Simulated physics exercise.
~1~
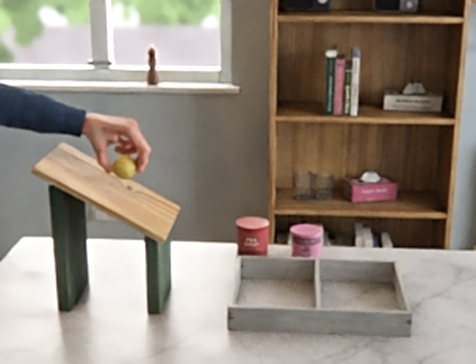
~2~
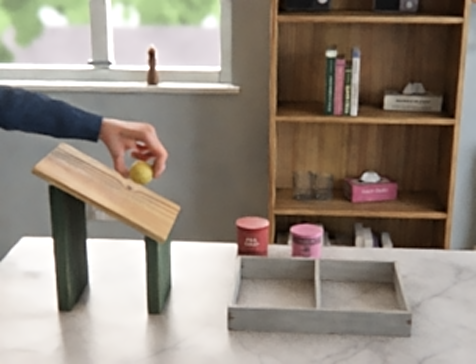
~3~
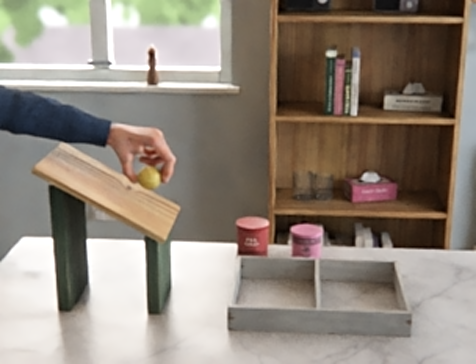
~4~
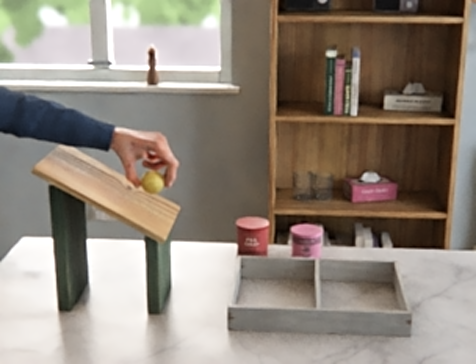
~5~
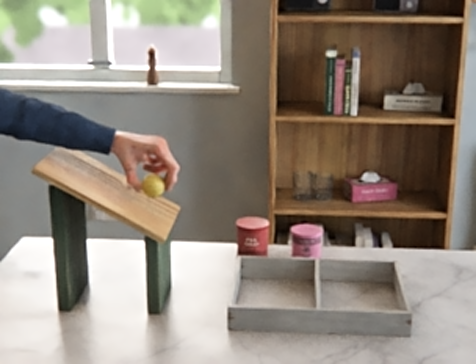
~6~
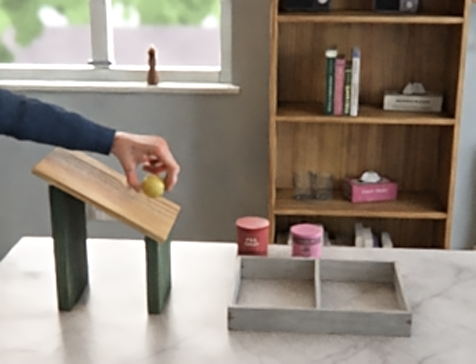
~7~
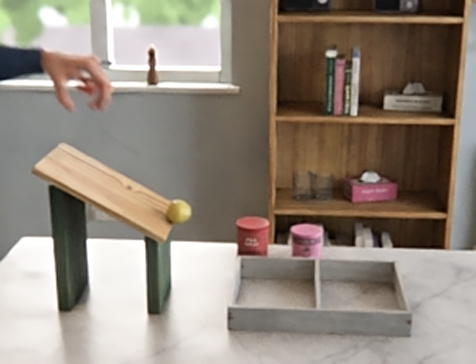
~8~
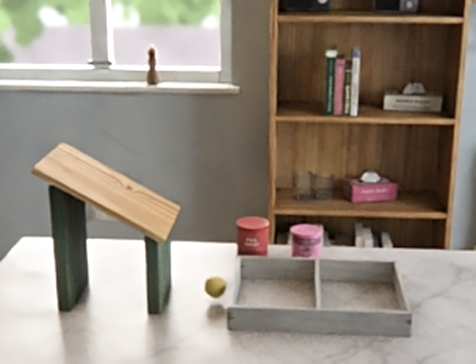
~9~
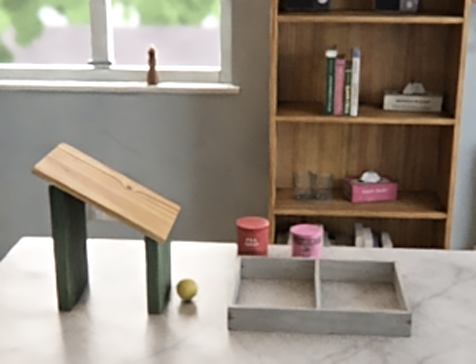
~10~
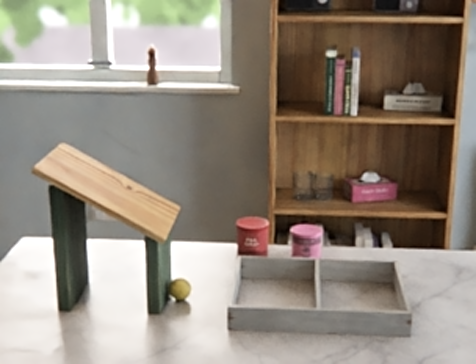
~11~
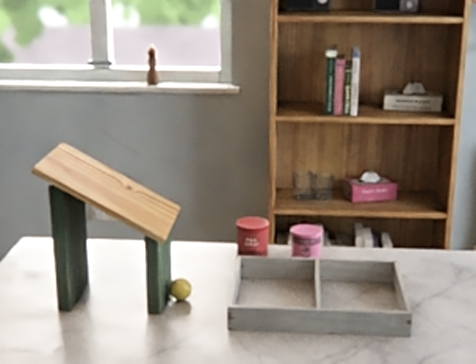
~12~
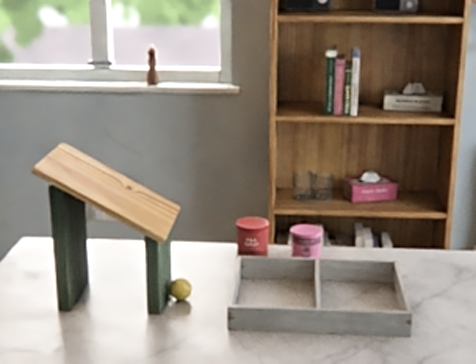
A yellow lemon is held by a hand on a slanted wooden board with dark green supports, at the left of a pale marbled table seen from the front by a still camera. To the right sits a grey two-bay tray, with a red tin and a pink tin behind it, and a window and wooden bookshelf beyond. The hand shifts the lemon a little down the slope, pauses, then lets go and withdraws left. The lemon rolls off the low end and drops beside the tray. It rebounds leftward and rests by the nearer support, outside both bays.
